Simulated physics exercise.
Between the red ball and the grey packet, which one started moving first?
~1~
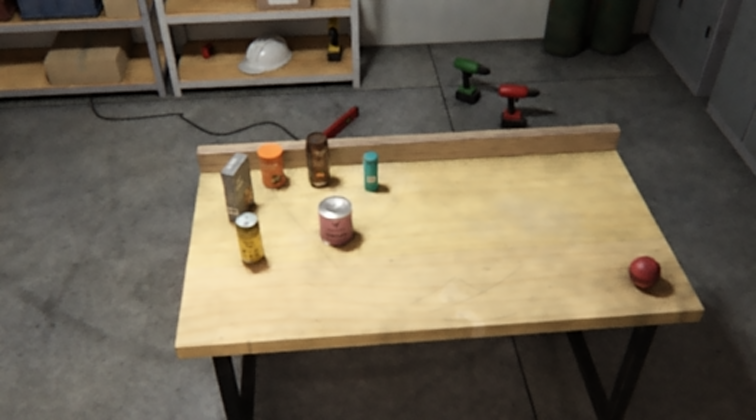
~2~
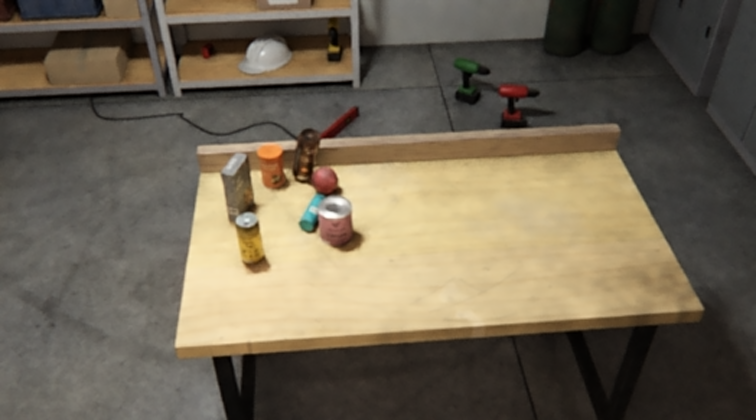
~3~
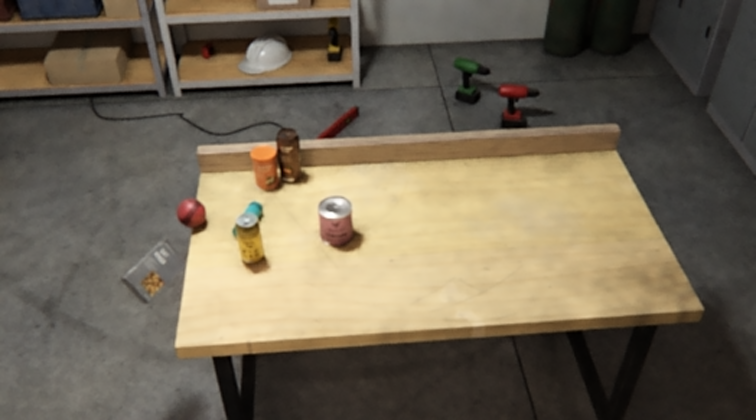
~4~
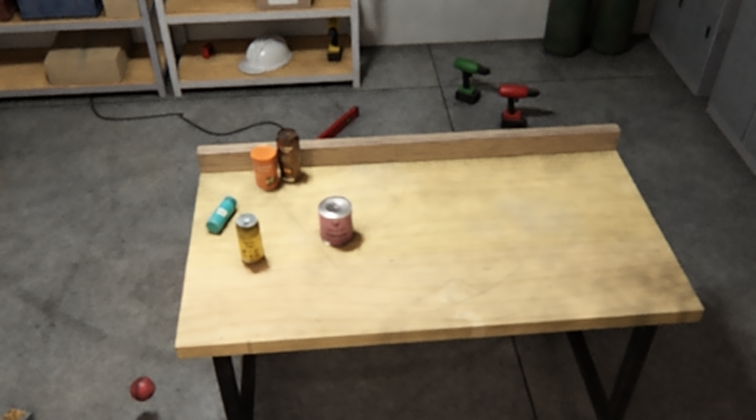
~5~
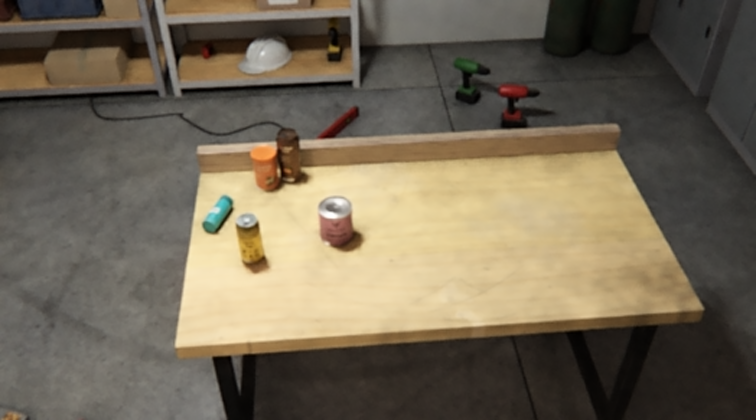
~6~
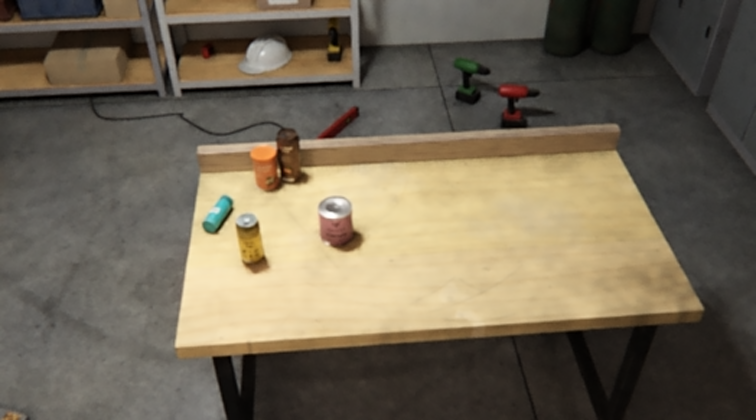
The red ball started moving first, while the grey packet was still standing in its place on the table.
A red ball shot leftward across a wooden table, toppling a turquoise shaker and jostling a brown can before it and a grey packet dropped off the left side; the shaker ended up lying near that edge, with four containers still upright.
